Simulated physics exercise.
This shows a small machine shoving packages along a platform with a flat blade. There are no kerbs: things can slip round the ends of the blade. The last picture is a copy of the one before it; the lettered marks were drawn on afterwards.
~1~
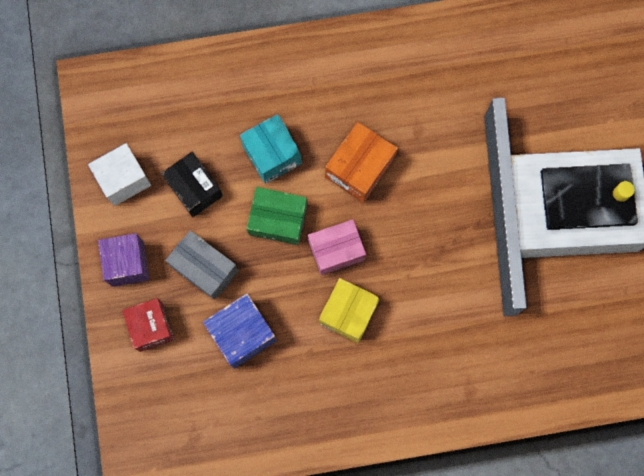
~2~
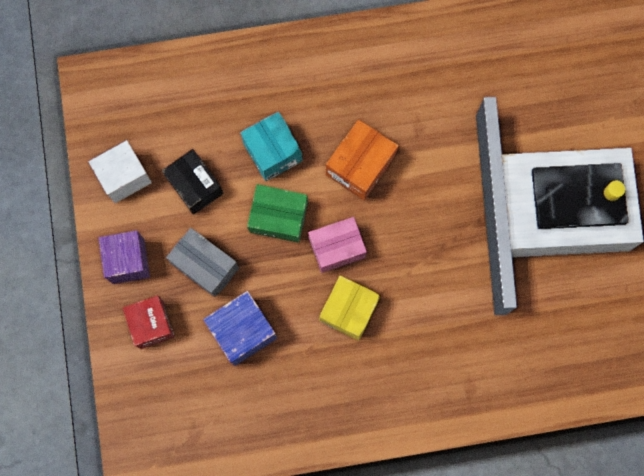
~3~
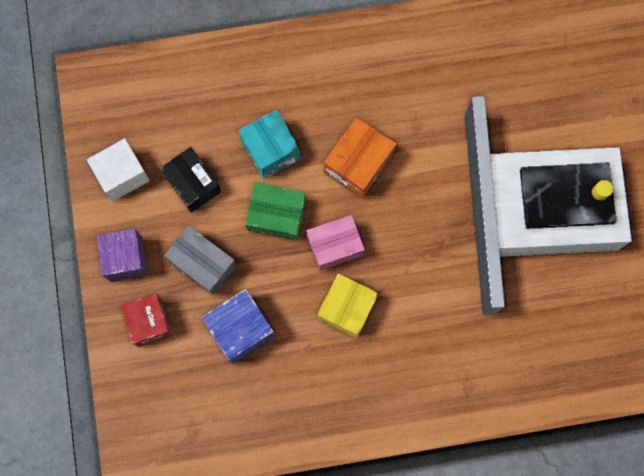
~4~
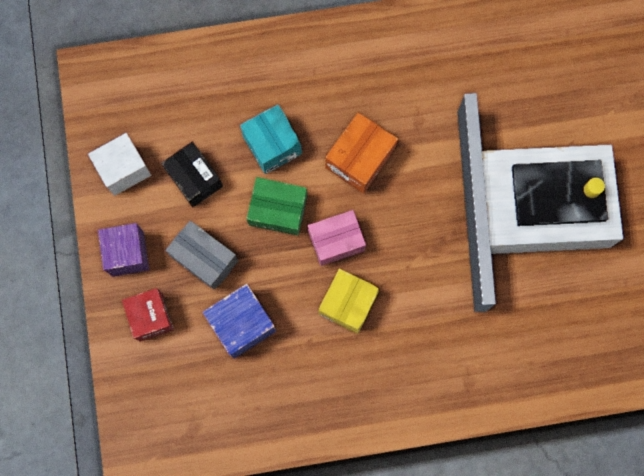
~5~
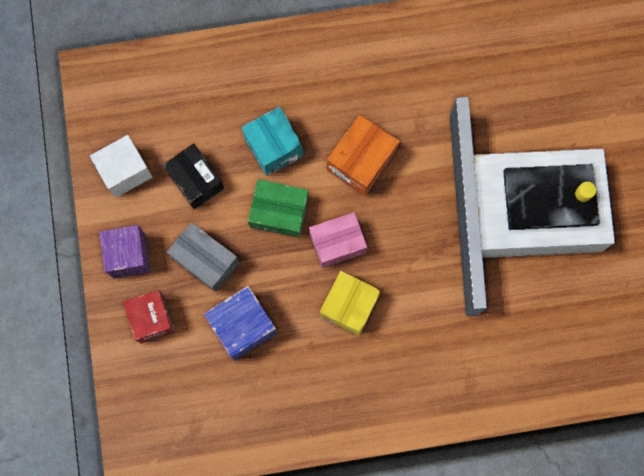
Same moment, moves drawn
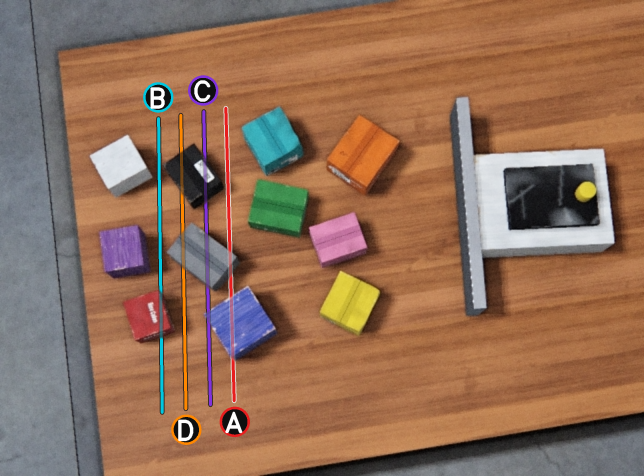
A small white machine with a flat grey blade slid slowly a short way left across a wooden platform, while the colourful boxes scattered on the left stayed where they were, untouched.
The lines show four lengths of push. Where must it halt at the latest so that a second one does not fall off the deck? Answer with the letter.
As far as mark C.
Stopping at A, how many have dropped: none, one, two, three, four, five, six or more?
In all, none.
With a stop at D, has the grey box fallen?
No.
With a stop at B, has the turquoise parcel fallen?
No.
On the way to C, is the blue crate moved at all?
Yes.
On the marked copy, A at (230, 249); B at (160, 260); C at (207, 253); D at (183, 257).
Taking C. A third of the way, robot (450, 212); yellow box (343, 305); orange parcel (330, 164).
Two thirds of the way, robot (354, 227); grey box (191, 264); blue crate (207, 322).
When it is over, robot (280, 238); red box (91, 326); purple crate (90, 245); none fallen.
As for the rest, A is within the limit but short; B drops five; D drops two.
